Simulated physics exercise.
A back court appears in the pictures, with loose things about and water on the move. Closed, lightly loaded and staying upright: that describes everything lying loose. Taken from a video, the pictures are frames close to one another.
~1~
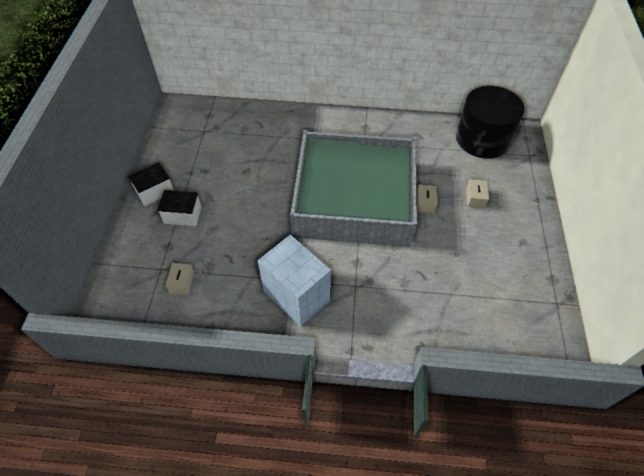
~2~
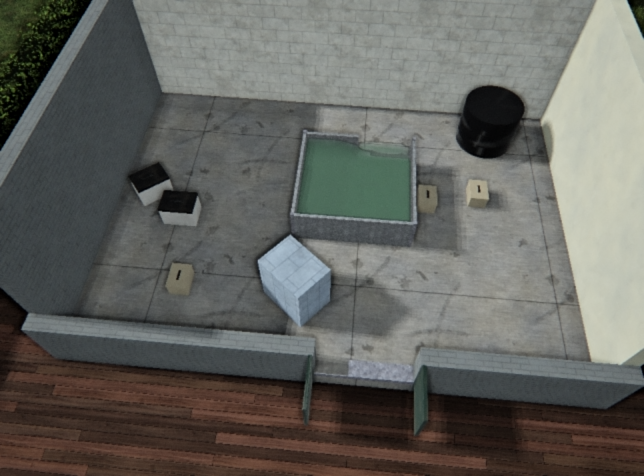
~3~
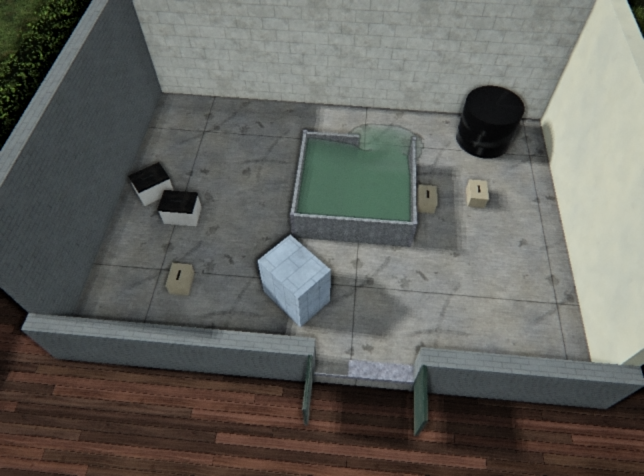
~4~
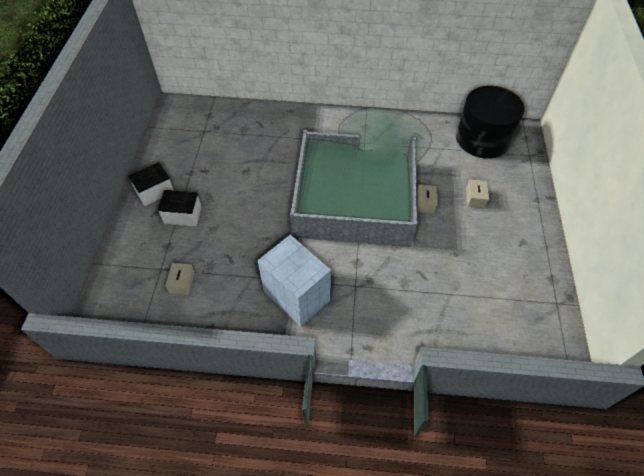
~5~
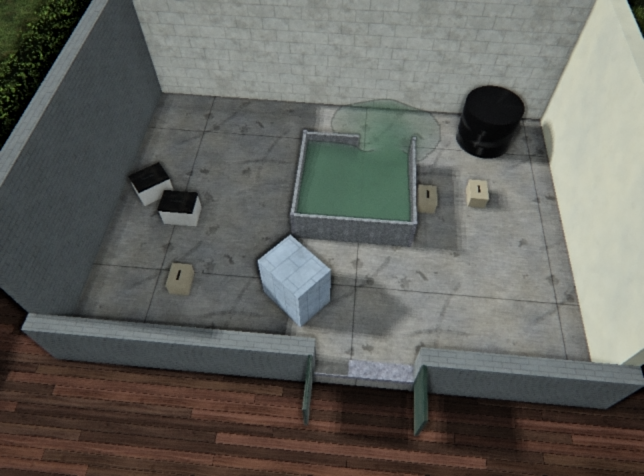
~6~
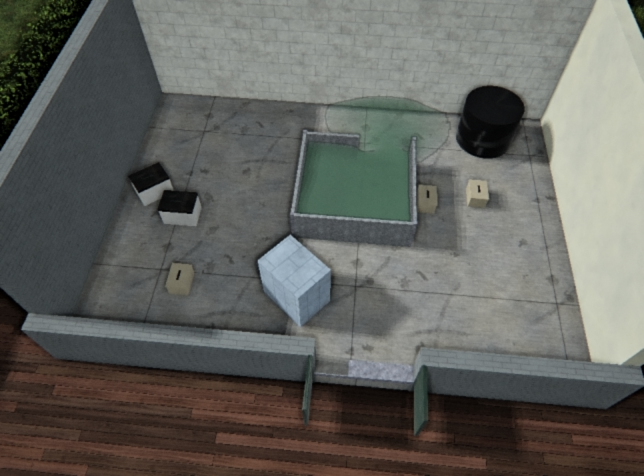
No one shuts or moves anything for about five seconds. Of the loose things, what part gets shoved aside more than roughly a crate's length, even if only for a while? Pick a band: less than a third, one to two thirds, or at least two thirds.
The fraction is one to two thirds of them.
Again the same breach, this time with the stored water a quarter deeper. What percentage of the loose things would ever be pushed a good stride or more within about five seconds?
About 60 %.
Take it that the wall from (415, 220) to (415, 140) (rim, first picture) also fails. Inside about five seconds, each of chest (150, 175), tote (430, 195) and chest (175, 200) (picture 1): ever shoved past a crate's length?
Fell short, went past that, fell short.
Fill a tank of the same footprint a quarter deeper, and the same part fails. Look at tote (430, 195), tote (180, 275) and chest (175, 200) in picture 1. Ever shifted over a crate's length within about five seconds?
One: Passed the mark. Two: Stayed below the mark. Three: Stayed below the mark.
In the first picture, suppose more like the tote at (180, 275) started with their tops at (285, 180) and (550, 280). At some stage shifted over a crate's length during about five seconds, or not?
Sequence: Scarcely shifts; scarcely shifts.
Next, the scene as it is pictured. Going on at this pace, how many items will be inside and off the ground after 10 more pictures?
By my tally, 0.
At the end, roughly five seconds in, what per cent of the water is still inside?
100 %.
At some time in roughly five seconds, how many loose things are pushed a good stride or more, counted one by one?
By my reckoning the answer is 2.
A moment on, 0 of 5 are well off their spots; 0 afloat.
Next, 0 of 5 are well off their spots; 0 afloat.
Later, 1 of 5 are well off their spots; 0 afloat.
In the end, 2 of 5 are well off their spots, and 2 have been at some point; 0 afloat.
